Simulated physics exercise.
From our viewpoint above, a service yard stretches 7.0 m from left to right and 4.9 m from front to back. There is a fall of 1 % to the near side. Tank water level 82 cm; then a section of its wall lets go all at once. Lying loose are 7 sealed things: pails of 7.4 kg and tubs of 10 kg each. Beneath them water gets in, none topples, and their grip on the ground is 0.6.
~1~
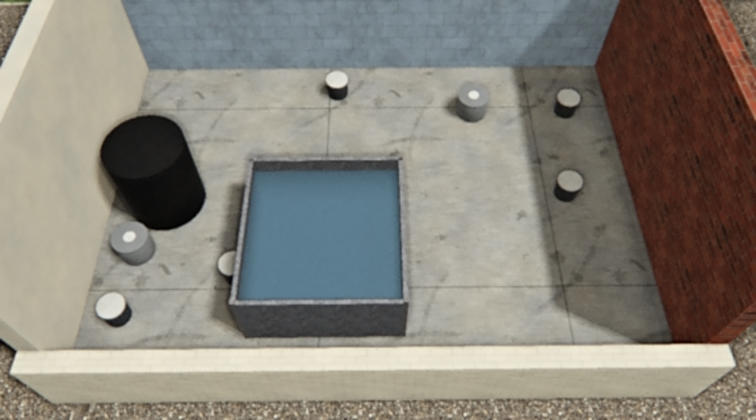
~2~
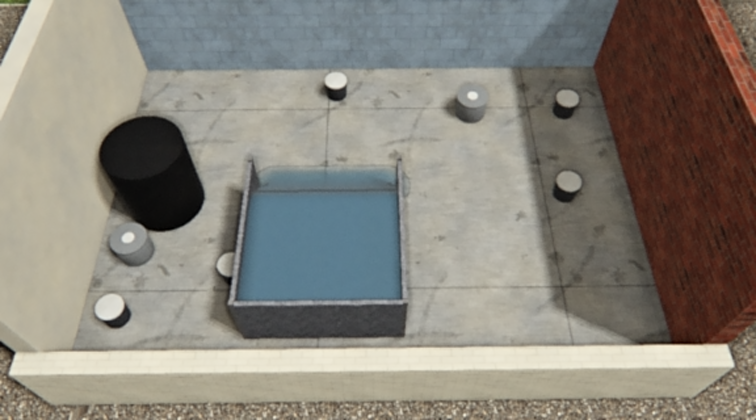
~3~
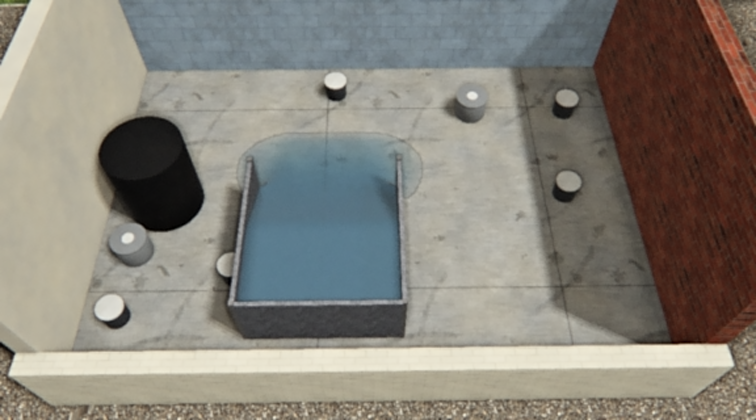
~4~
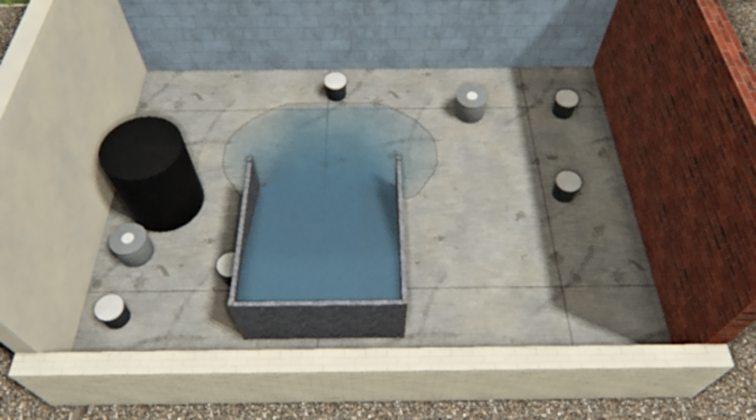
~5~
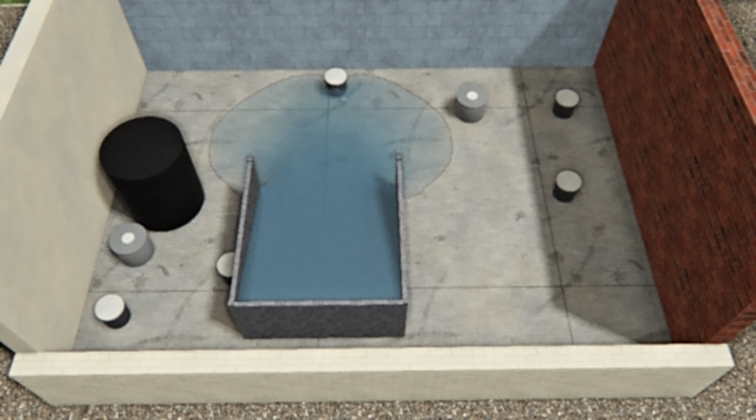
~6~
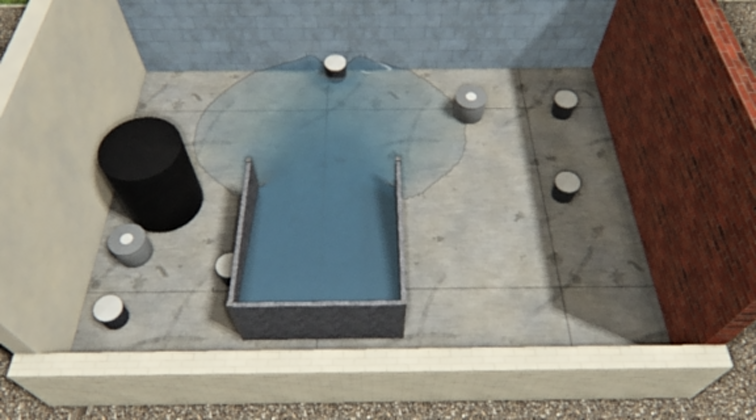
Water poured out of the back of a square tank as its far side opened, spread in a rounded sheet across the walled concrete yard, and pushed one small pail toward the back wall.
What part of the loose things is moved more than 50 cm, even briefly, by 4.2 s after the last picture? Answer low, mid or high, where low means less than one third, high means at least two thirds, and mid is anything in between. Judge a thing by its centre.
High.
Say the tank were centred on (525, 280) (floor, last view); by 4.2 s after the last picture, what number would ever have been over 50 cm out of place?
In that case the number is 4.
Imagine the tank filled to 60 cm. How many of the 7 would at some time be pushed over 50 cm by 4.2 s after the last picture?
In that case the number is 3.
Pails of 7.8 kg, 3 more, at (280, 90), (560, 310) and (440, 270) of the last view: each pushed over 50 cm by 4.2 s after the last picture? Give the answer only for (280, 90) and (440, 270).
Listed in order, the answers are beyond half a metre followed by inside half a metre.
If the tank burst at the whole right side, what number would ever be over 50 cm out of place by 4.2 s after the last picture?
4.
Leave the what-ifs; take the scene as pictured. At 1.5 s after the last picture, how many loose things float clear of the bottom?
Tally: 2 of them.
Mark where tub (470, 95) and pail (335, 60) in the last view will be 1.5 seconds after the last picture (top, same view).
First near (545, 90), second near (354, 84).
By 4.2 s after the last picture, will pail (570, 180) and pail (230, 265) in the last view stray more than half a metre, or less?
Result, in order: Above the line; below the line.
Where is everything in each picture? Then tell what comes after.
The first picture shows a pail at (337, 79), on the bottom; a pail at (110, 305), on the bottom; 3.4 m2 under water; 0 of 7 have shifted.
The second picture shows a pail at (336, 80) rests on the ground; a pail at (109, 306), on the bottom; 4.6 m2 under water; 0 of 7 have shifted.
The third picture shows a pail at (335, 80) rests on the ground; a pail at (109, 307), on the bottom; 6.1 m2 under water; 0 of 7 have shifted.
The fourth picture shows a pail at (335, 80) rests on the ground; a pail at (109, 307) rests on the ground; water covers 8.0 m2; 0 of 7 have shifted.
The fifth picture shows a pail at (336, 76) rests on the ground, 9 cm from its start; a pail at (109, 307), on the bottom; 10.0 m2 under water; 1 of 7 have shifted.
The sixth picture shows a pail at (335, 62) rests on the ground, 39 cm from its start; a pail at (108, 307), on the bottom; water covers 11.8 m2; 1 of 7 have shifted.
Then, 0.4 s after the last picture 0 of 7 are over 50 cm from their spots; 1 afloat.
Then, 1.5 s after the last picture 1 of 7 are over 50 cm from their spots; 2 afloat.
Then, 2.8 s after the last picture 3 of 7 are over 50 cm from their spots; 2 afloat.
Then, 4.2 s after the last picture 5 of 7 are over 50 cm from their spots, and 5 have been at some point; 2 afloat.
